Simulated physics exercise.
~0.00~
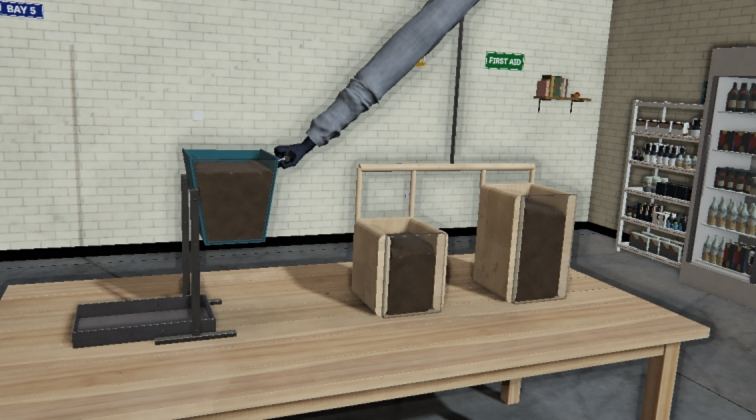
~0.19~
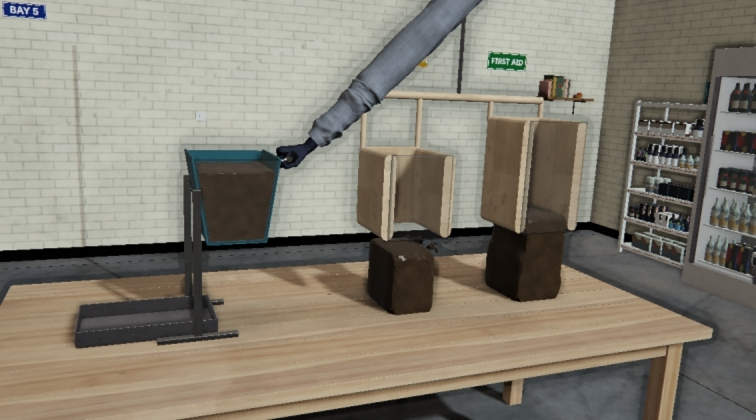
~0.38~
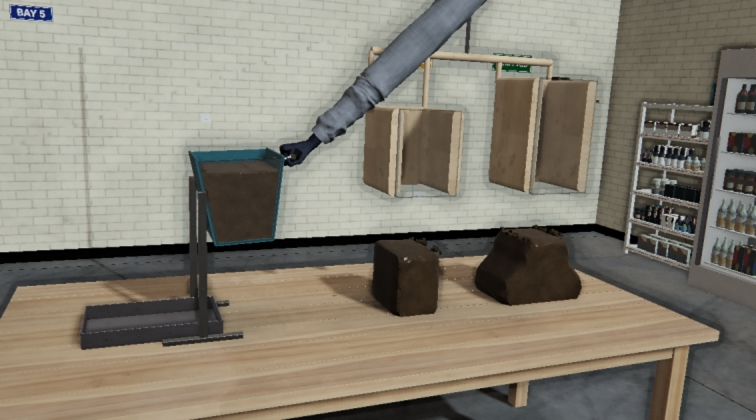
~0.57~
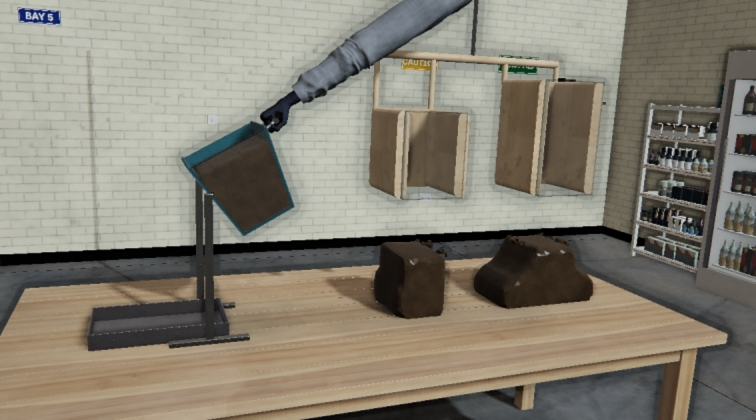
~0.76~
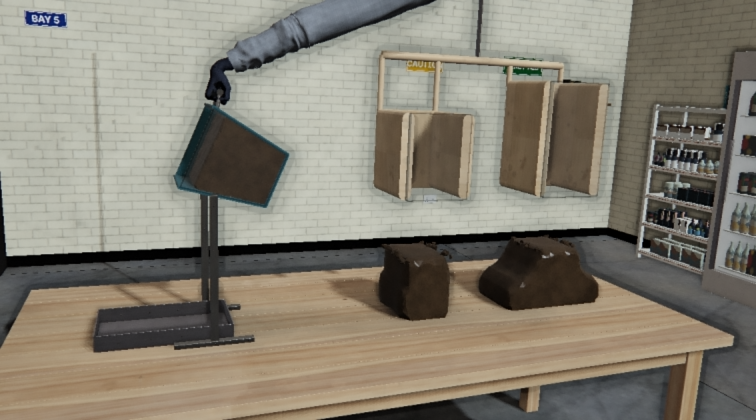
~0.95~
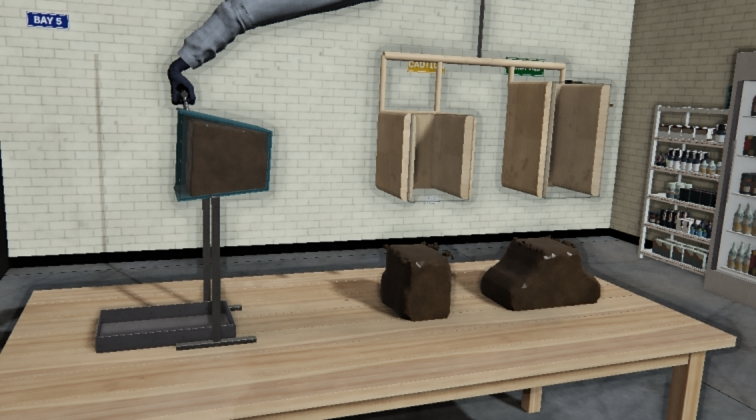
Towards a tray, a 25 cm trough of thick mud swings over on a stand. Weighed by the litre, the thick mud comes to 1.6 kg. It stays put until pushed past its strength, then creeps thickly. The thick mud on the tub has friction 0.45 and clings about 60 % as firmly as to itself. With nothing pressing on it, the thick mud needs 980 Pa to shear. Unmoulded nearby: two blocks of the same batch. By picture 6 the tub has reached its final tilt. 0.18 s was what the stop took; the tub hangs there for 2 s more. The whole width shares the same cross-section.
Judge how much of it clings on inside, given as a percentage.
Something like 100 % clings on inside.
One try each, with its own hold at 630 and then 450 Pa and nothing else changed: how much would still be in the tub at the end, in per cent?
Going in order, it's 55 % and then 40 %.
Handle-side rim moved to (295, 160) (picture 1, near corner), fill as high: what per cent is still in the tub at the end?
In that case close to 45 %.
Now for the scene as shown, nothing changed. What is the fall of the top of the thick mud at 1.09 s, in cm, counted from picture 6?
Around 1 cm below its level in the last picture.
By 1.09 s, the tub is at 87 degrees and holds 100 %.
By 1.26 s, the tub is at 87 degrees and holds 100 %.
By 1.43 s, the tub is at 87 degrees and holds 100 %.
By 1.60 s, the tub is at 87 degrees and holds 100 %.
By 2.95 s, at the end, the tub is at 87 degrees and holds 100 %.
